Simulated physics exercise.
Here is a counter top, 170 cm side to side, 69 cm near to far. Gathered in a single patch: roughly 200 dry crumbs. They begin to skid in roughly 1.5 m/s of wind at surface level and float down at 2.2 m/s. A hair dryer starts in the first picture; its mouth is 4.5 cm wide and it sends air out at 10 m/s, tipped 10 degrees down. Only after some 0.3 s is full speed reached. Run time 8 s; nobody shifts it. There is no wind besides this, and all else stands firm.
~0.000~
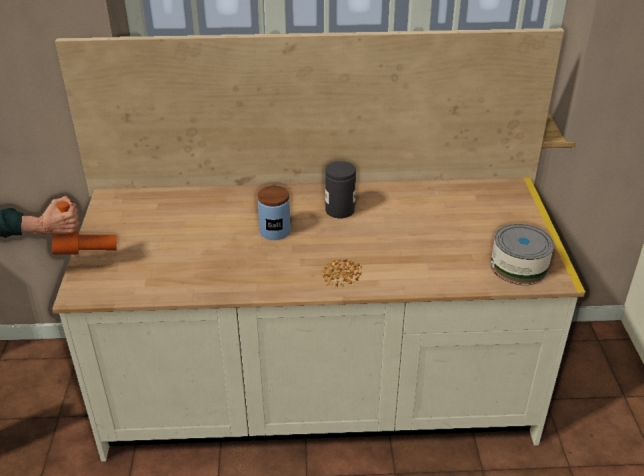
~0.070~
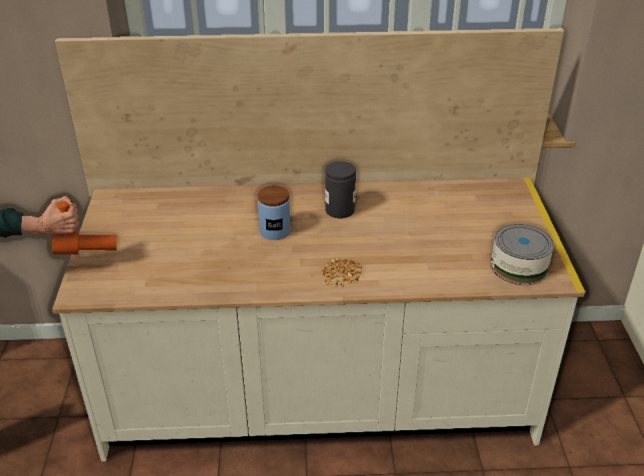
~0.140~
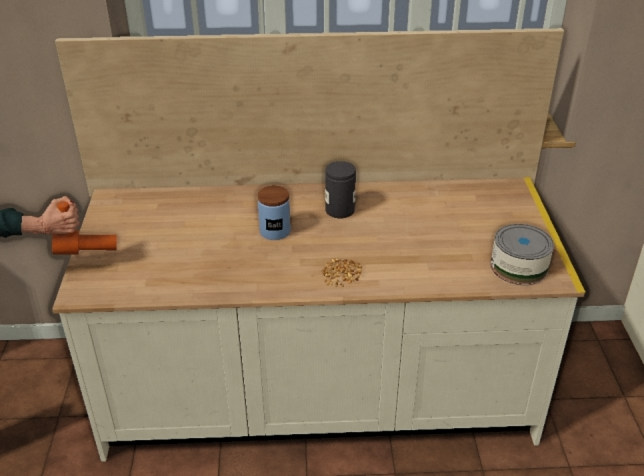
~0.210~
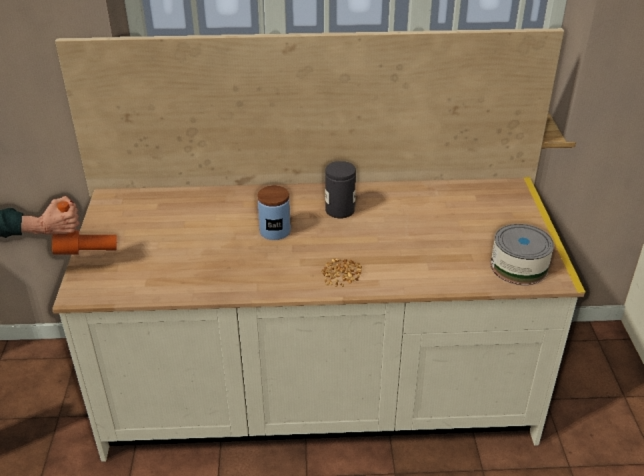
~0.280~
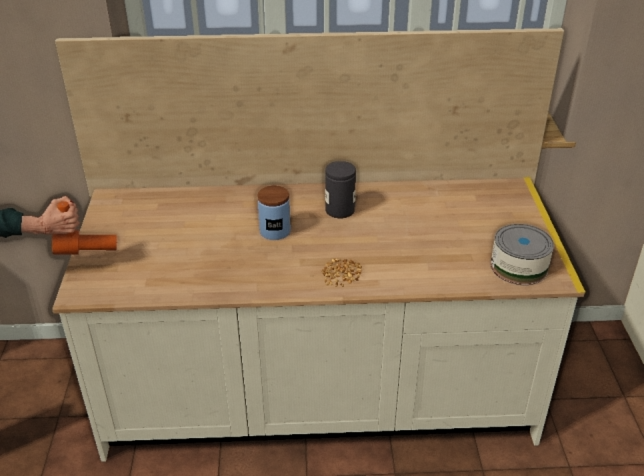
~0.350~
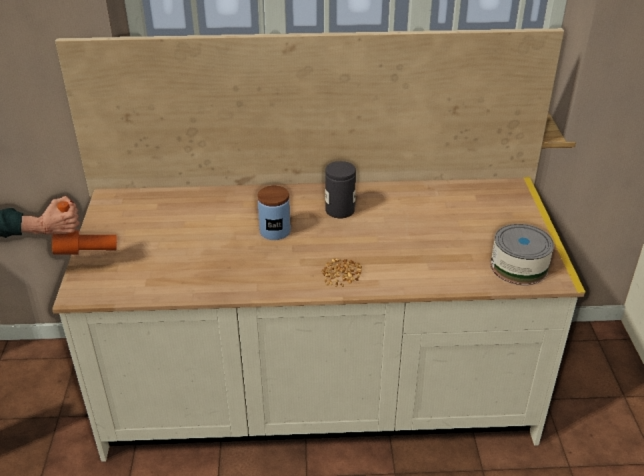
On a wooden counter top above pale cabinets, a hand at the left holds an orange hair dryer pointed right, towards two jars, a small patch of golden crumbs and a round tin, and nothing visibly moves.
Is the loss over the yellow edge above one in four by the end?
I'm expecting the count past that edge to remain at or under a quarter.
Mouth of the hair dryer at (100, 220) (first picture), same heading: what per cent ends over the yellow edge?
Then the share would be close to 0 percent.
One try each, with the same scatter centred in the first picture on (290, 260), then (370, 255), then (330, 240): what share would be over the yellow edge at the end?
In turn about 10 %, 30 %, 70 %.
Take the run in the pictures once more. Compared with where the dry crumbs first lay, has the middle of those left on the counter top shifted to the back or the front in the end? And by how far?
It has shifted to the near edge, by around 10 cm.
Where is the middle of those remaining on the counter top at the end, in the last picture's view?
Near (432, 285).
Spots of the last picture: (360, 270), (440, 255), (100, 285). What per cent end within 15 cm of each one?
Taking the spots one by one, around 15 %, 10 % and 0 %.
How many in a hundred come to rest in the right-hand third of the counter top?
Something close to 60 % ends up there.
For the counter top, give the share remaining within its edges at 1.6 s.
I reckon some 100 %.
After 1.6 s, 94 % are on the move or not yet settled, 0 % are over the yellow edge; the middle of those still in play is near (425, 280).
After 2.6 s, 88 % are on the move or not yet settled, 0 % are over the yellow edge; the middle of those still in play is near (431, 286).
After 4.4 s, 80 % are on the move or not yet settled, 0 % are over the yellow edge; the middle of those still in play is near (431, 287).
After 8.0 s, at the end, 0 % are over the yellow edge; the middle of those still in play is near (432, 285).
